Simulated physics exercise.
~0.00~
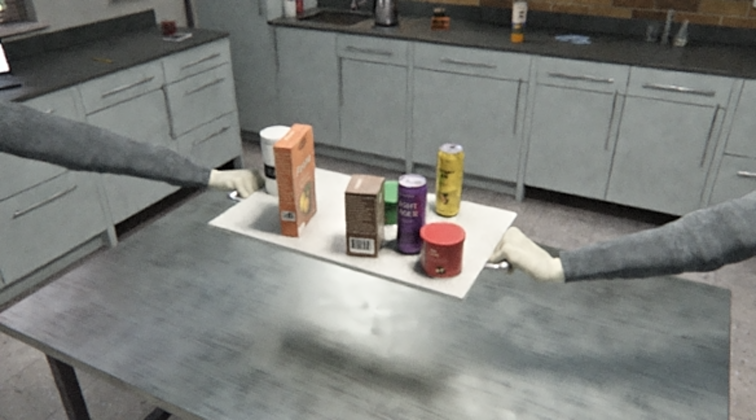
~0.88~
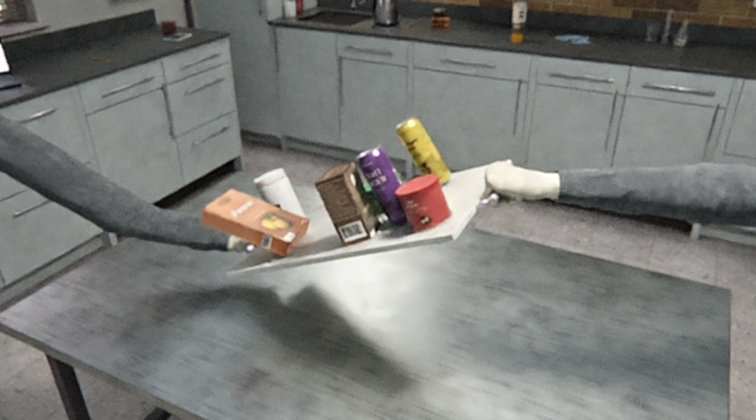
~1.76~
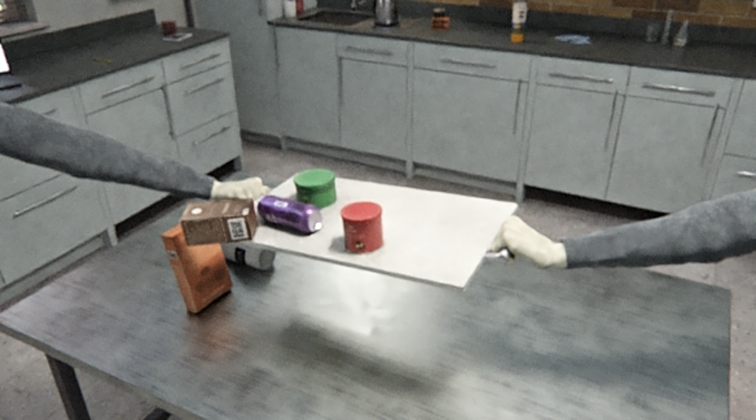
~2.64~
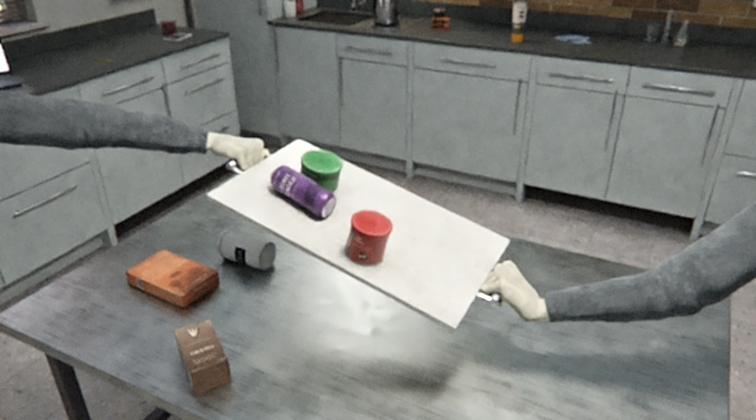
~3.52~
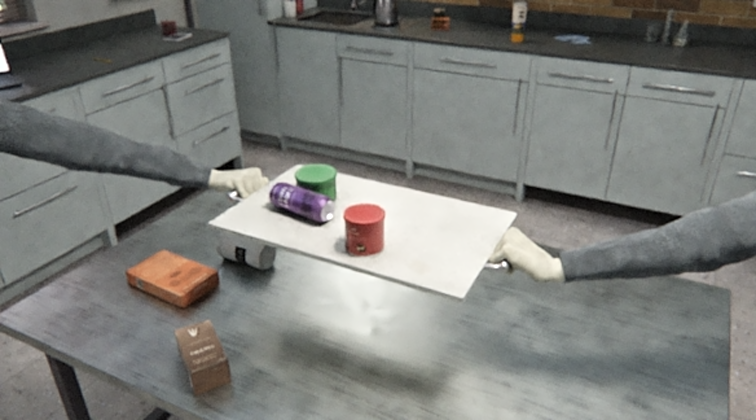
In a kitchen, two arms tilt a loaded white tray, leaving three items on it.
